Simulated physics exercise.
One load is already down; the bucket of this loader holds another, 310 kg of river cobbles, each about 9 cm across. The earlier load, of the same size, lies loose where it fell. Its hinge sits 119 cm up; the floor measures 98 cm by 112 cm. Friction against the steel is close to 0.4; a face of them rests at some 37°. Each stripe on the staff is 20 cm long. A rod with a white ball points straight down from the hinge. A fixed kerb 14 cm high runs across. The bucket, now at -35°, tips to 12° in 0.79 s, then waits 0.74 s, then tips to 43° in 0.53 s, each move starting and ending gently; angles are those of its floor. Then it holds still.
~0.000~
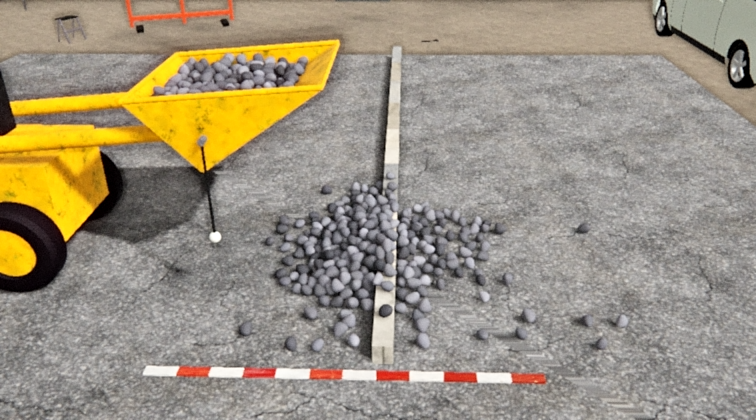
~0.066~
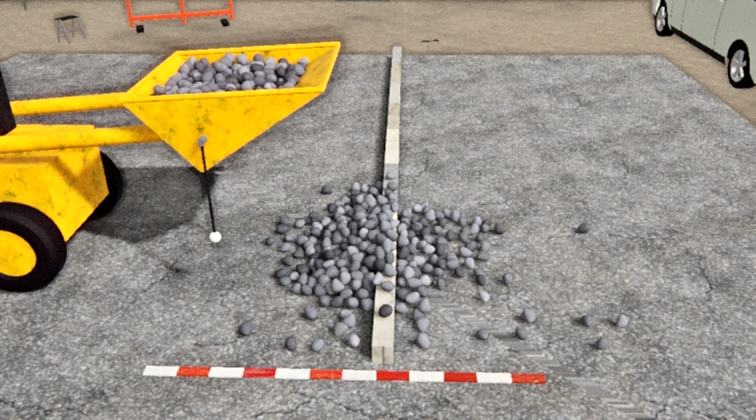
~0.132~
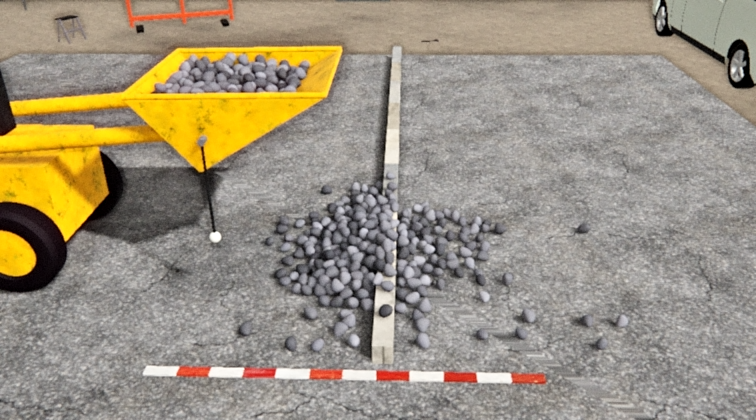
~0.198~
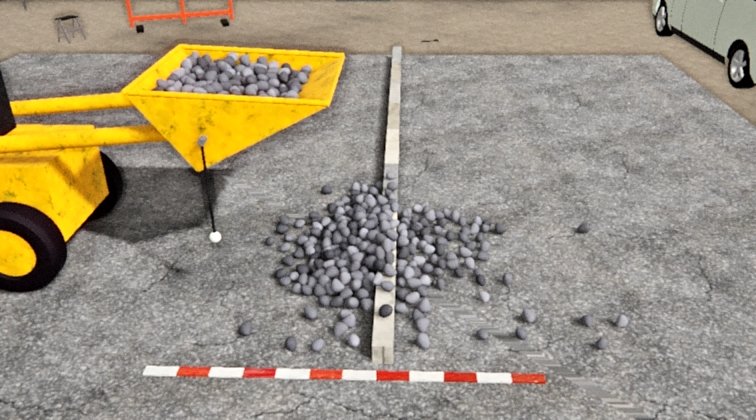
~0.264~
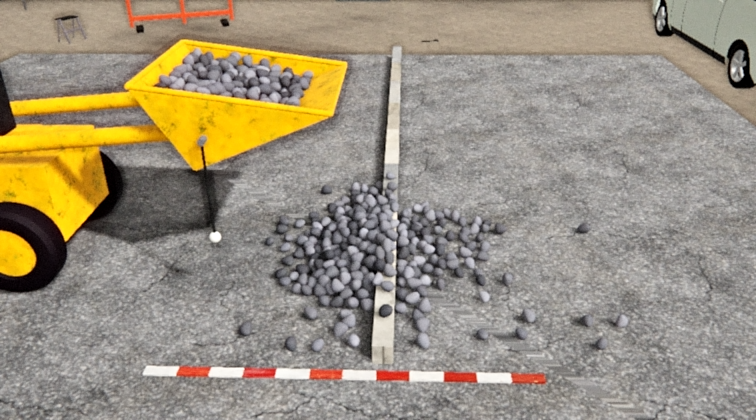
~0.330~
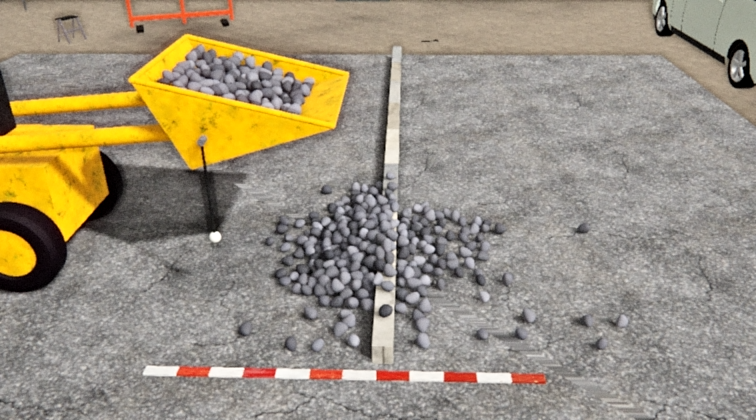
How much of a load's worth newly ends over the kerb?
Some 9 per cent is added.
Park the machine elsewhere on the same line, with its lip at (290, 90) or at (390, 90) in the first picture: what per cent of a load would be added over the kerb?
First some 0, then 80 per cent.
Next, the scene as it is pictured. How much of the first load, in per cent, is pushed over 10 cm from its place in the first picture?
Roughly 10 per cent of them.
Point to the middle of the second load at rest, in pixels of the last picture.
Around (334, 237).
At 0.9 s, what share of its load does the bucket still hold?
About 100 per cent.
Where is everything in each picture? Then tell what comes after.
Lip at (322, 88), floor tilted -35°, highest stones at (241, 65). The earlier load is highest near (377, 232), 25 cm above ground level, 76 % on this side of the kerb, 24 % over the kerb, in the first picture.
Lip at (323, 90), floor tilted -34°, highest stones at (237, 64); the stones move at 0.1 m/s on average, in the second picture.
The bucket is at -31°, its lip at (325, 95); the top of the load is at (228, 64); the stones move at 0.2 m/s on average, in the third picture.
Lip at (329, 104), floor tilted -28°, highest stones at (209, 63); the stones move at 0.3 m/s on average, in the fourth picture.
Lip at (332, 114), floor tilted -23°, highest stones at (205, 62); the stones move at 0.3 m/s on average, in the fifth picture.
Lip at (334, 127), floor tilted -17°, highest stones at (201, 60); the stones move at 0.3 m/s on average, in the sixth picture.
After 0.6 s the floor is at 5°; in per cent of one load, 100 in the bucket, 76 on this side of the kerb, 24 over the kerb; the foremost stones are at (555, 292).
After 0.9 s the floor is at 12°; in per cent of one load, 100 in the bucket, 76 on this side of the kerb, 24 over the kerb; the foremost stones are at (555, 292).
After 2.5 s the floor is at 43°; in per cent of one load, 4 in the bucket, 164 on this side of the kerb, 32 over the kerb; the foremost stones are at (555, 292).
After 5.2 s the floor is at 43°; in per cent of one load, 0 in the bucket, 167 on this side of the kerb, 33 over the kerb; the foremost stones are at (555, 292). Net gain over the kerb, 9.
